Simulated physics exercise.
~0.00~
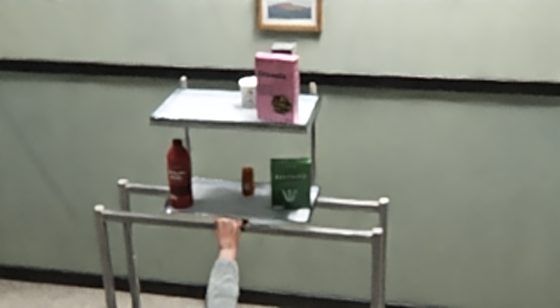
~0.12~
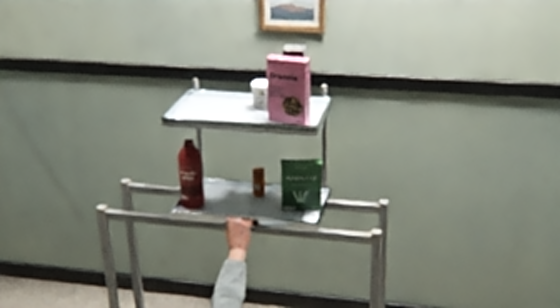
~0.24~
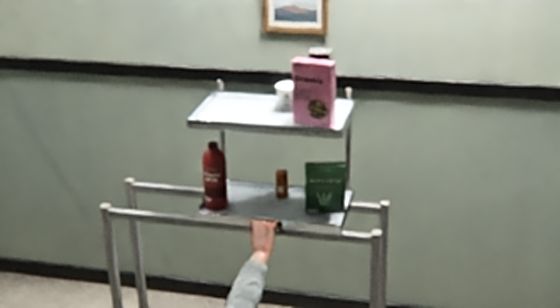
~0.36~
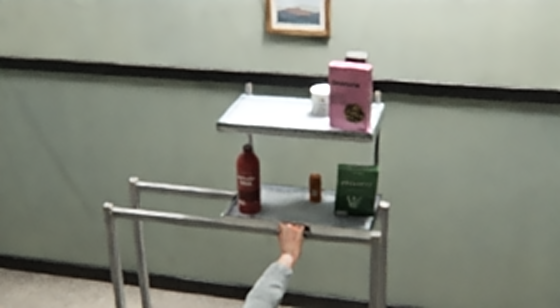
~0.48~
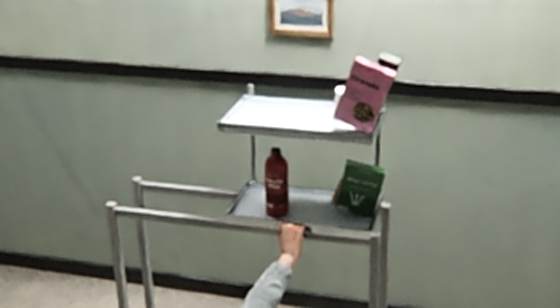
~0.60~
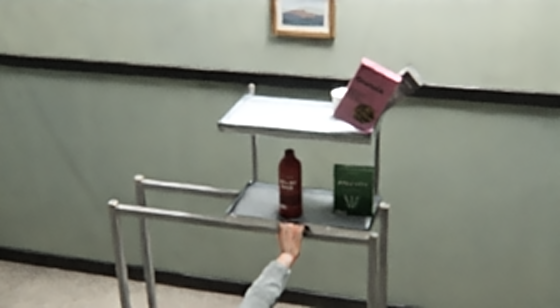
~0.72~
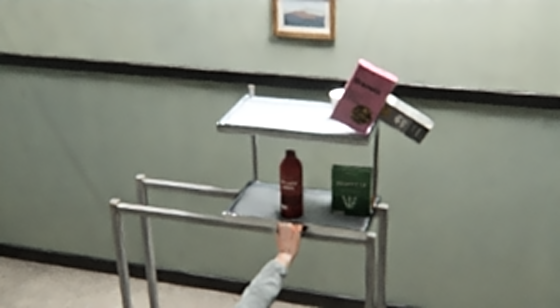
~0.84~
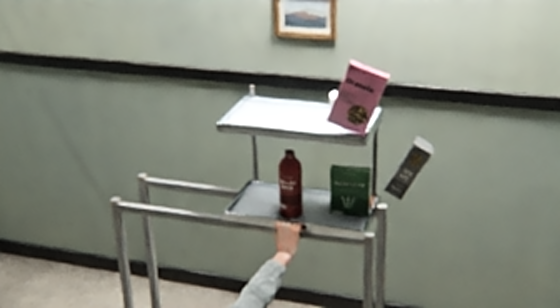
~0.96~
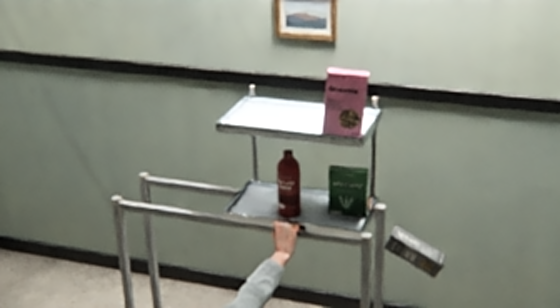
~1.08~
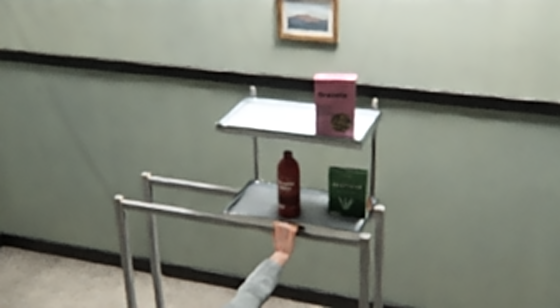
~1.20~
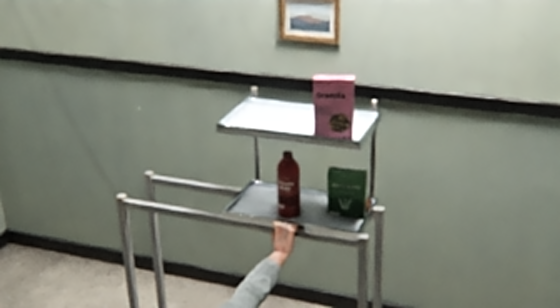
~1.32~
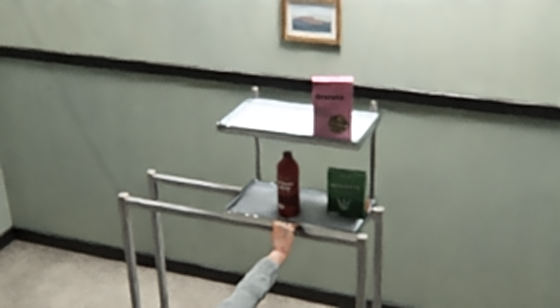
The clip opens on a two-tiered metal shelf unit set on a frame of rails, with a hand gripping its front edge and a red bottle, orange shaker, green packet, pink packet, white tin and partly hidden grey carton aboard. The unit slides right along the rails, then stops at the right end. The pink packet and grey carton lean right, while the shaker tips out of view and the bottle slides toward the green packet. The carton tumbles over the edge and drops out of sight. The pink packet rocks back upright, hiding the tin, and the bottle and green packet remain standing.
